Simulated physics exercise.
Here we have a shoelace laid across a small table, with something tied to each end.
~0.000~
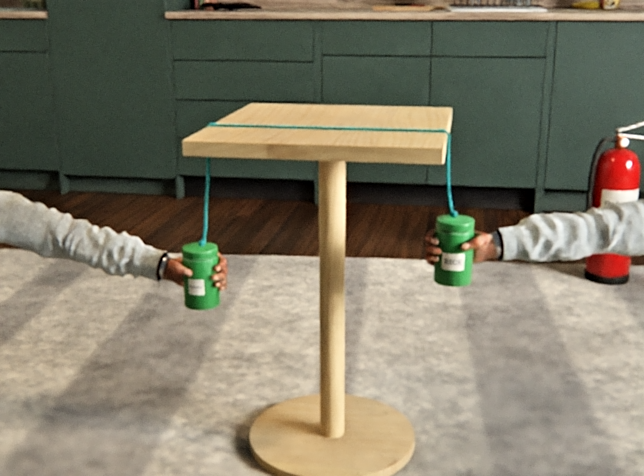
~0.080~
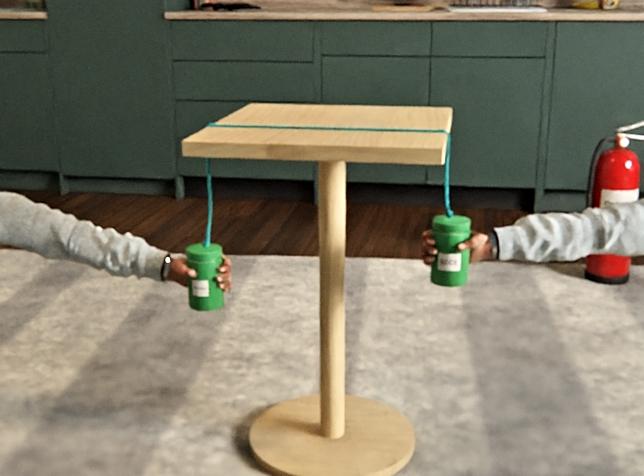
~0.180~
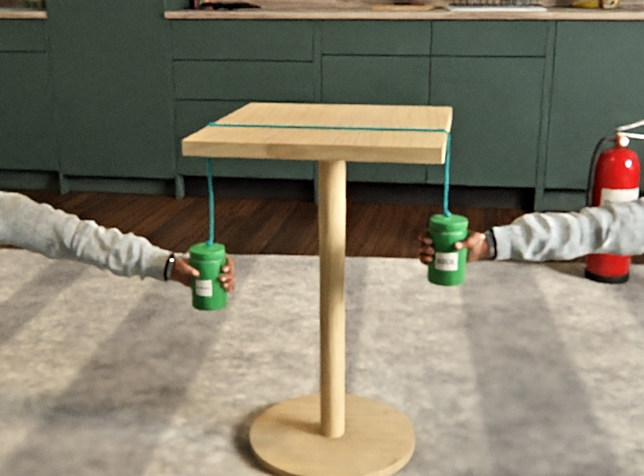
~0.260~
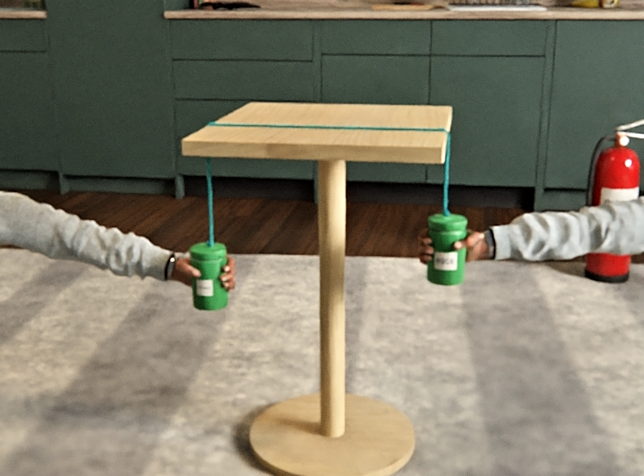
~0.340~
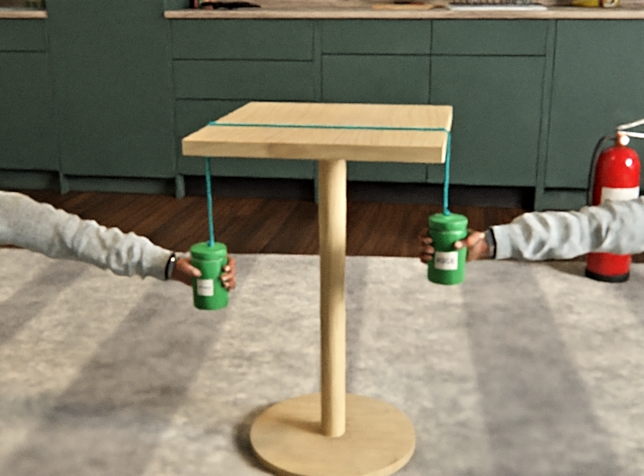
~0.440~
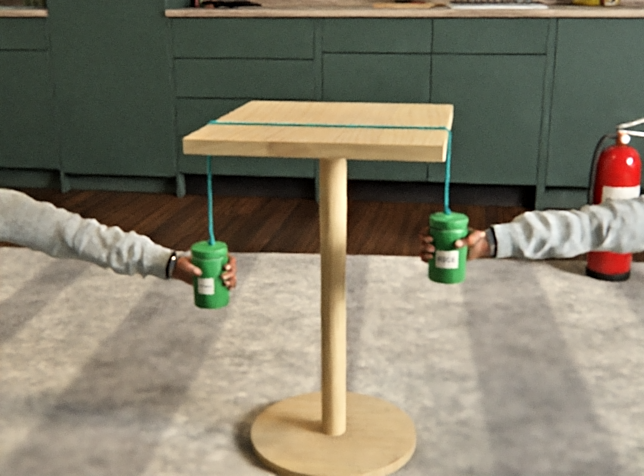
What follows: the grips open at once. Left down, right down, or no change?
The shoelace hangs still.
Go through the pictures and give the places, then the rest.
Left jar (201, 276); right jar (454, 251); shoelace over the top (303, 128), in the first frame.
Left jar (205, 277); right jar (450, 251), in the second frame.
Left jar (209, 277); right jar (447, 250), in the third frame.
Left jar (209, 277); right jar (446, 250), in the fourth frame.
Left jar (209, 276); right jar (447, 249), in the fifth frame.
Left jar (210, 275); right jar (447, 248); shoelace over the top (303, 125), in the sixth frame.
By 0.64 s, left jar at the same height near (212, 276); right jar at the same height near (446, 249).
By 1.16 s, left jar at the same height near (219, 277); right jar at the same height near (443, 249).
By 1.84 s, left jar at the same height near (214, 277); right jar at the same height near (442, 249).
When it is over, left jar at the same height near (218, 277); right jar at the same height near (446, 249). The shoelace keeps its balance.
